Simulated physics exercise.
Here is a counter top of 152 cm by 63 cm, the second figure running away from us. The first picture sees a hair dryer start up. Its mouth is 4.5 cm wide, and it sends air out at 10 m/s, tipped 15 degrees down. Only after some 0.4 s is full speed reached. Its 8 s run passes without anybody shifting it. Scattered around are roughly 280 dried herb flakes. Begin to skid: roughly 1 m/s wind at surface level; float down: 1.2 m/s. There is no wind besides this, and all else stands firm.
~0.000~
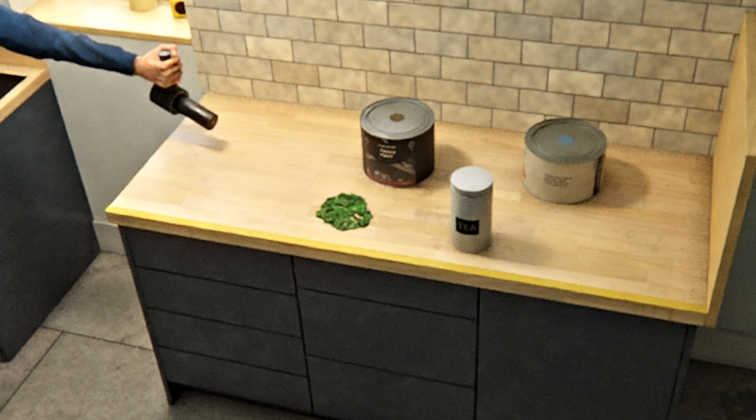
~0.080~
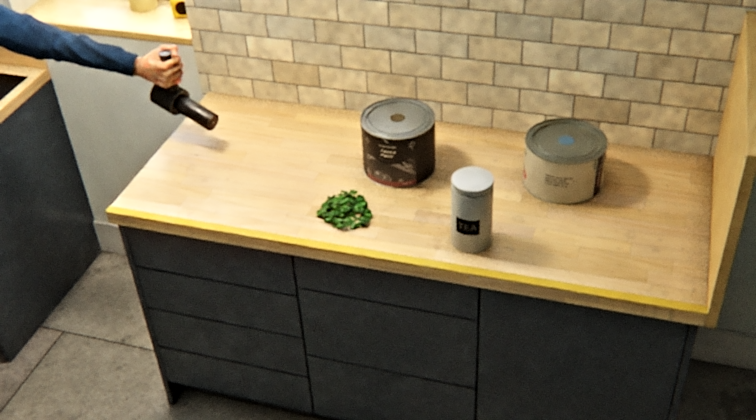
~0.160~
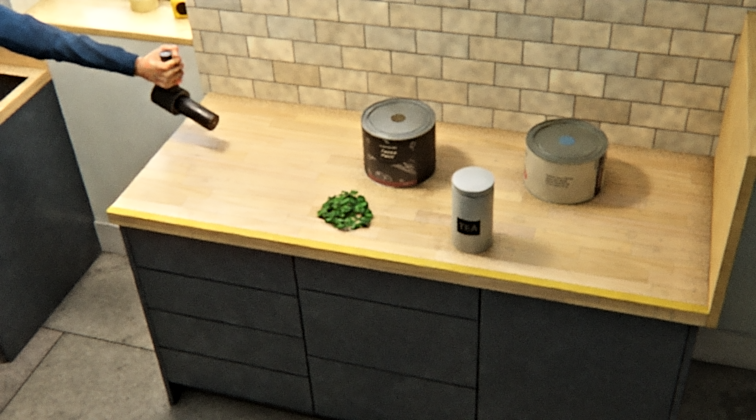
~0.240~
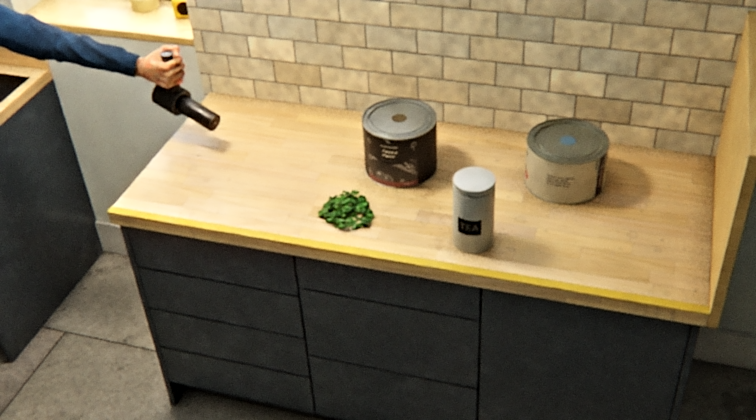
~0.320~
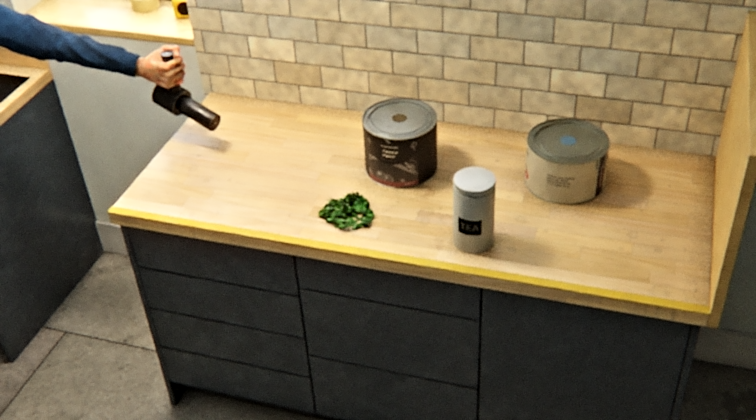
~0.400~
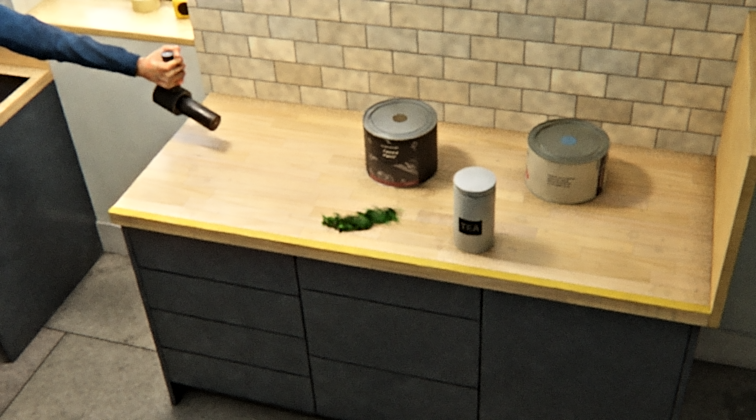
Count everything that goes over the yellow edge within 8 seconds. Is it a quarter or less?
No: My guess is the quarter mark gets passed at that edge.
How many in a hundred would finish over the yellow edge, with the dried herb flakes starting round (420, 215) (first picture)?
It would come to some 50 in a hundred.
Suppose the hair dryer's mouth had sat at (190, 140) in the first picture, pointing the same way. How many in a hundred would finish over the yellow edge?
That gives roughly 60 % in the end.
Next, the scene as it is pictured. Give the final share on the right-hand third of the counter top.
About 0 percent.
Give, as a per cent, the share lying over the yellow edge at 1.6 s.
100 %, roughly.
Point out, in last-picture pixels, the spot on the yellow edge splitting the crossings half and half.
Close to pixel (418, 265).
After 1.6 s the count stands so, 100 % are over the yellow edge.
After 2.6 s the count stands so, 100 % are over the yellow edge.
After 4.4 s the count stands so, 100 % are over the yellow edge.
After 8.0 s, at the end, 100 % are over the yellow edge.
